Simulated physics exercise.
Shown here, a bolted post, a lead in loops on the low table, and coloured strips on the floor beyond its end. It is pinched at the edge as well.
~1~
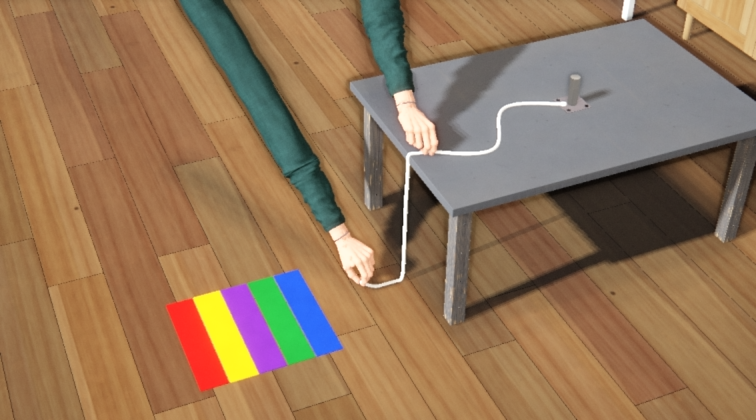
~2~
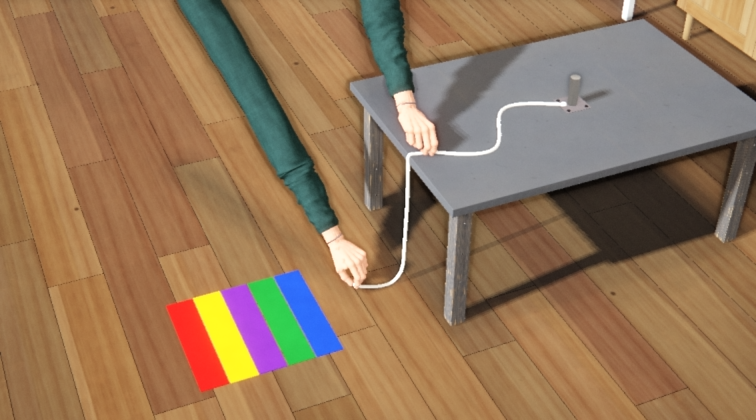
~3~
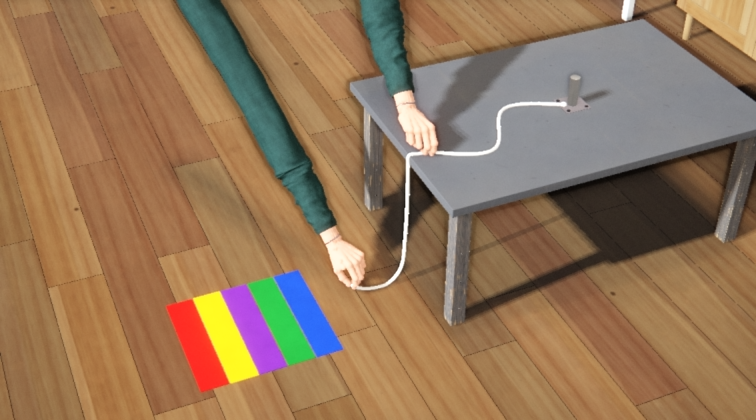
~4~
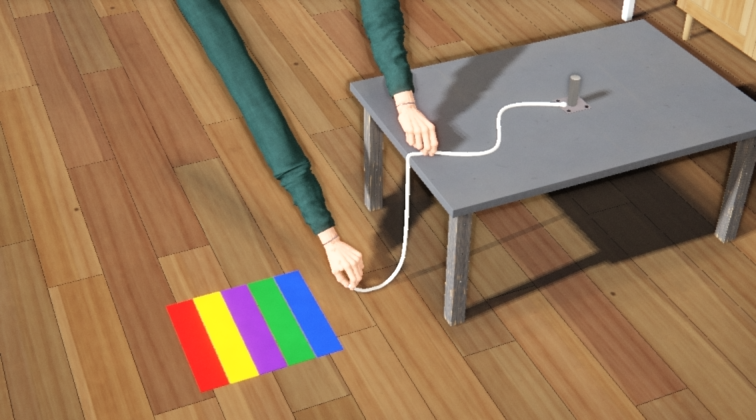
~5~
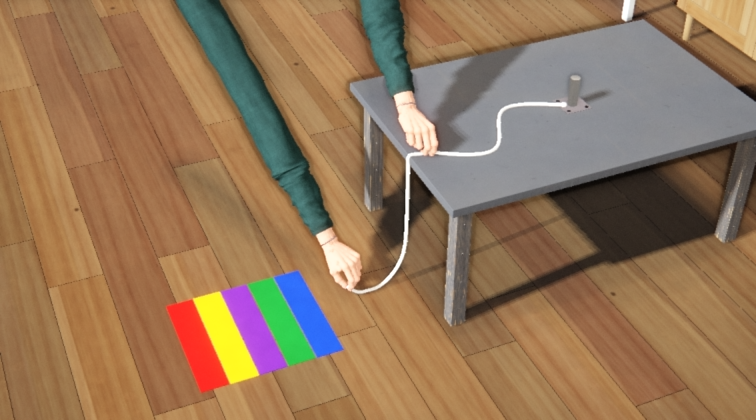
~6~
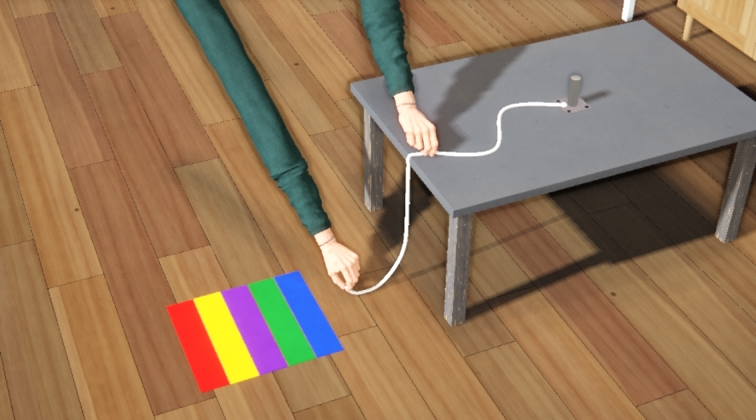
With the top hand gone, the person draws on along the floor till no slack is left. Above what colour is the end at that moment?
It halts on the yellow strip.
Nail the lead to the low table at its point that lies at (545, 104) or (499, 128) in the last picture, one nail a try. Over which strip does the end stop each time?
In that order: Yellow; purple.
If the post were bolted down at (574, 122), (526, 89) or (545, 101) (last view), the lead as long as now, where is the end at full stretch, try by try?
Try by try, around (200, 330), (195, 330) and (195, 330).
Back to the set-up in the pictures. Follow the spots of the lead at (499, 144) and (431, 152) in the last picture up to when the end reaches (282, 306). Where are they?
About (461, 143), and the other about (407, 175).
A little later, end near (282, 306); over green.
Next, end near (243, 317); over purple.
When it is tight, end near (221, 323); over yellow. Over yellow.
